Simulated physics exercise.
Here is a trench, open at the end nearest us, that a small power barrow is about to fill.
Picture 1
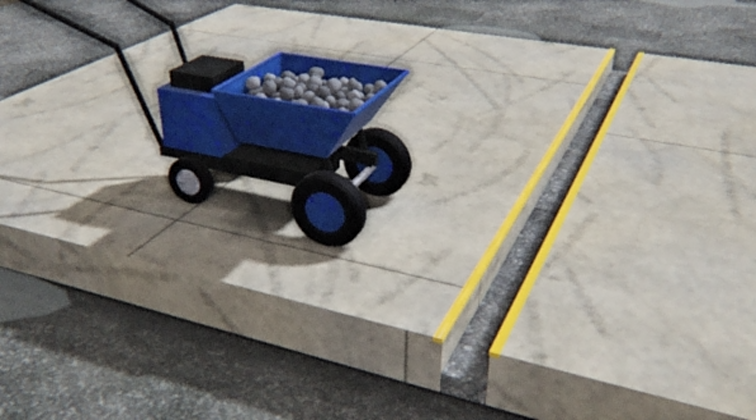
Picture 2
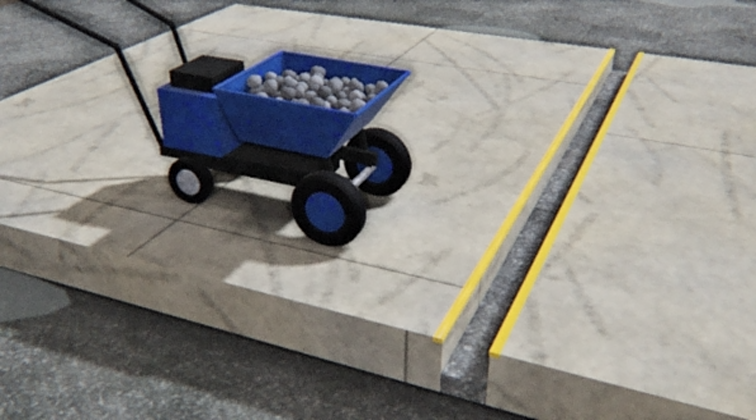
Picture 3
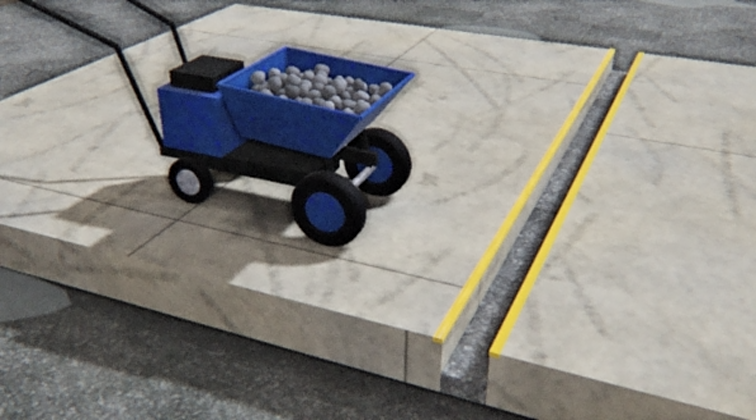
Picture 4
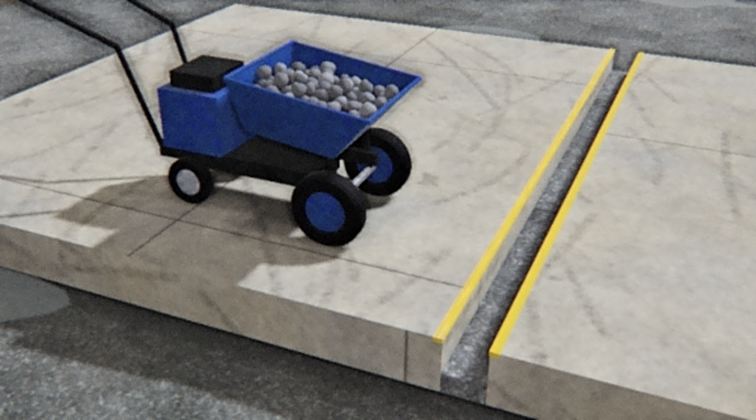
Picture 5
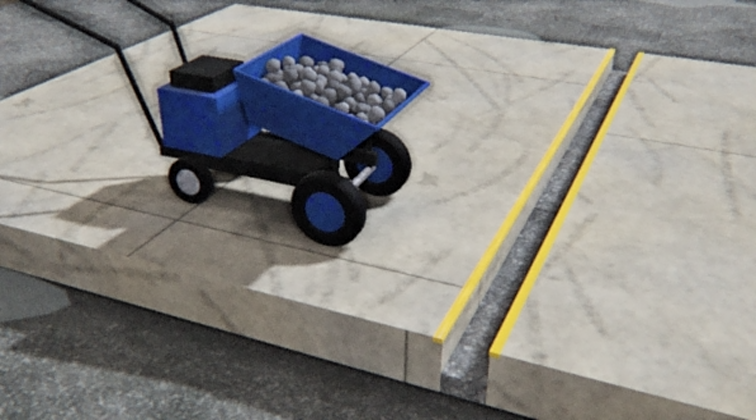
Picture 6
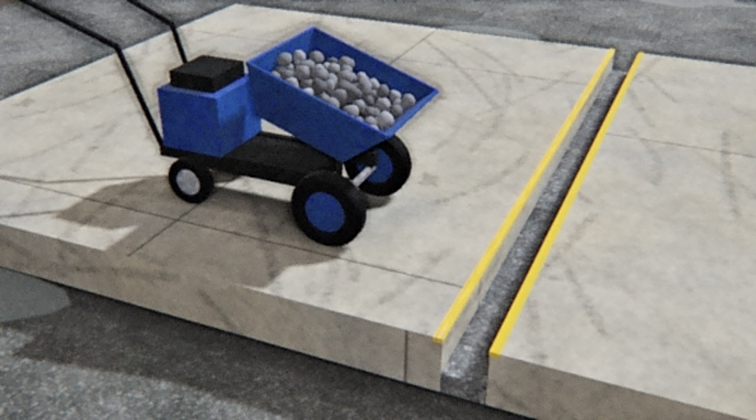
Blue skip of a small wheeled barrow loaded with round grey cobbles tilting gradually forward beside a narrow yellow-edged trench in pale paving.
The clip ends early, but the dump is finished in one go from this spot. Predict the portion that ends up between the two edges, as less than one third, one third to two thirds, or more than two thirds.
Between the edges: One third to two thirds.
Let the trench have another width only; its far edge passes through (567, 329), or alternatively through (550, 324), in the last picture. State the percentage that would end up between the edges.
Close to 70 per cent in the first, close to 70 per cent in the second.
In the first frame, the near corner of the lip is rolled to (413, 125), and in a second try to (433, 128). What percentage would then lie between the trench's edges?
Roughly 40 per cent first, then roughly 20 per cent.
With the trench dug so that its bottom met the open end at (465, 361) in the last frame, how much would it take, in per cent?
Estimate: Approx. 40 per cent.
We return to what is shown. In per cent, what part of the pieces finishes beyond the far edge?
Roughly 5 percent.
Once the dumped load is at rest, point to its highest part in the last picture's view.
I'd mark the summit at roughly pixel (471, 232).
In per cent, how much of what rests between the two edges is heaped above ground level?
Estimate: Near 10 per cent.
Just after the last frame, skip tipped steeply; every one in the skip.
A moment on, skip tipped right over; the larger part in the skip; roughly a quarter short of the trench; about a tenth in or heaped over the trench; about a tenth falling.
Further on, skip tipped right over; roughly a quarter in the skip; roughly a quarter short of the trench; roughly half in or heaped over the trench; about a tenth beyond it.
When it is over, skip tipped right over; just a few in the skip; roughly a third short of the trench; roughly half in or heaped over the trench; about a tenth beyond it.
